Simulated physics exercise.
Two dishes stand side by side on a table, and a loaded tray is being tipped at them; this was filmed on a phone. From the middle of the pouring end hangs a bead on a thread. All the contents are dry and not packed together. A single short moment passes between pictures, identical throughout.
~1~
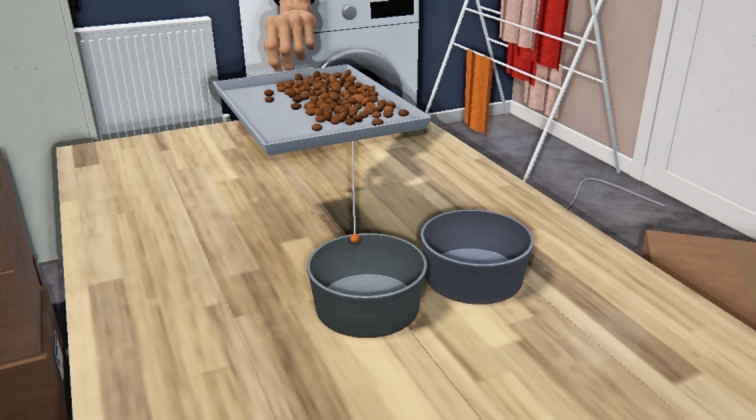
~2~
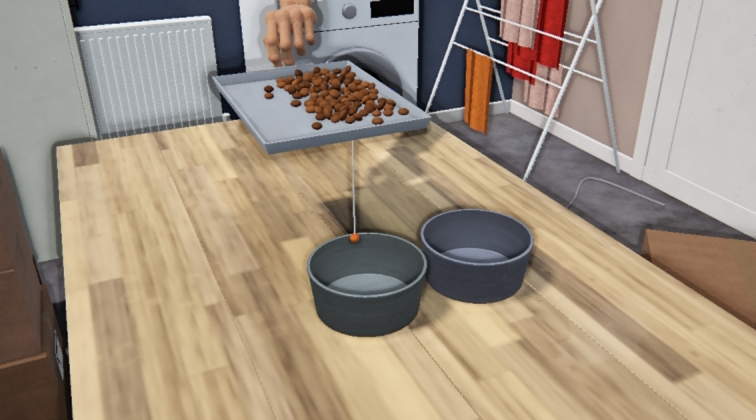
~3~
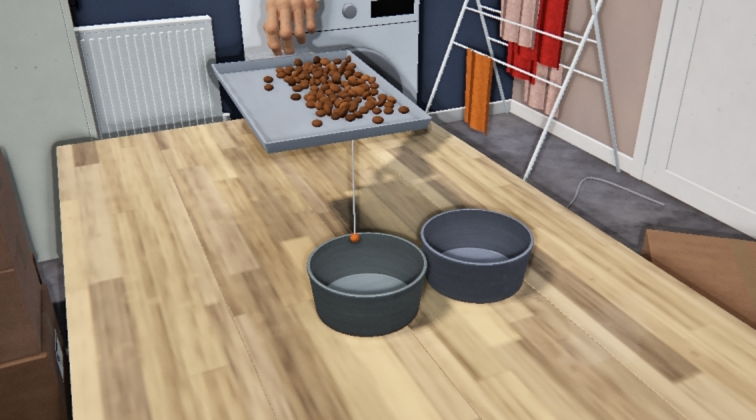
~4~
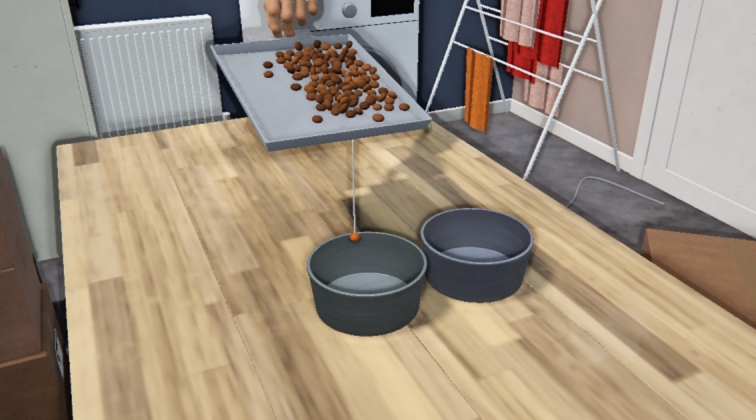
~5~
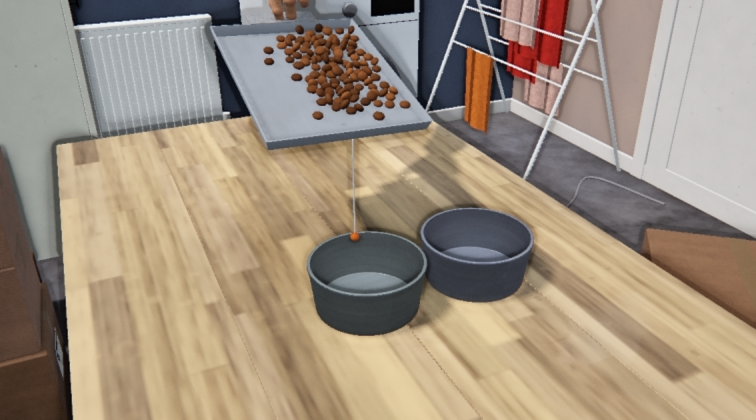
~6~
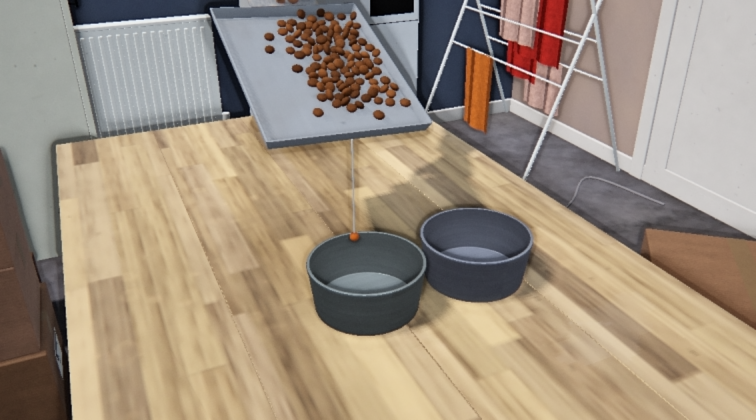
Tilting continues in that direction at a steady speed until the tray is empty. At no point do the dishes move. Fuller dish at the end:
Left.
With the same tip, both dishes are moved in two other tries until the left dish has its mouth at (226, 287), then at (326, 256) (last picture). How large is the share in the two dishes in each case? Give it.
You'd see around 30 per cent and then around 40 per cent.
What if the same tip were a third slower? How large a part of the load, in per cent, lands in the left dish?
I'd say 60 percent or thereabouts.
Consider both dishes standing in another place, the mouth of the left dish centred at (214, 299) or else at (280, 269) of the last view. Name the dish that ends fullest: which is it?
In the first try it's the right-side dish, and in the second it's the right-side dish.
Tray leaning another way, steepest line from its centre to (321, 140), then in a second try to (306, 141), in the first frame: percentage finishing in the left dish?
Close to 50 percent first and close to 20 percent second.
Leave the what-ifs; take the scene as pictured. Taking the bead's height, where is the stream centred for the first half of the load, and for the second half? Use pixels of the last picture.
About (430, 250), and after that about (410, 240).
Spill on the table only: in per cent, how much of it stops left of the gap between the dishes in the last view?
10 per cent or thereabouts.
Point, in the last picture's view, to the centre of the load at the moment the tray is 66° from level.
Somewhere around pixel (394, 125) in the last picture.
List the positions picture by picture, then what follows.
In the first picture, corners of the pouring end near (268, 143) and (426, 117), level; middle of the load near (332, 96), bits of dog kibble; left dish near (392, 312); right dish near (506, 279); bead on its thread near (355, 238).
In the second picture, corners of the pouring end near (268, 142) and (427, 116), level; middle of the load near (332, 93).
In the third picture, corners of the pouring end near (268, 141) and (427, 117), tipped barely, lowest at the right corner; middle of the load near (332, 87).
In the fourth picture, corners of the pouring end near (269, 140) and (428, 118), tipped a little, lowest at the right corner; middle of the load near (332, 76).
In the fifth picture, corners of the pouring end near (269, 139) and (428, 119), tipped clearly, lowest at the right corner; middle of the load near (334, 66).
In the sixth picture, corners of the pouring end near (269, 139) and (428, 121), tipped clearly, lowest at the right corner; middle of the load near (335, 57); left dish near (391, 310); right dish near (506, 277).
Shortly afterwards, tray tipped steeply; the bulk on the tray; near a quarter in the air.
Next, tray tipped past a quarter turn; near a third in the left dish; near a quarter in the right dish; near a quarter outside both; a little in the air.
Some moments later, tray tipped past a quarter turn; near half in the left dish; near a quarter in the right dish; near a third outside both.
In the end, tray tipped past a quarter turn; near half in the left dish; near a quarter in the right dish; near a third outside both.
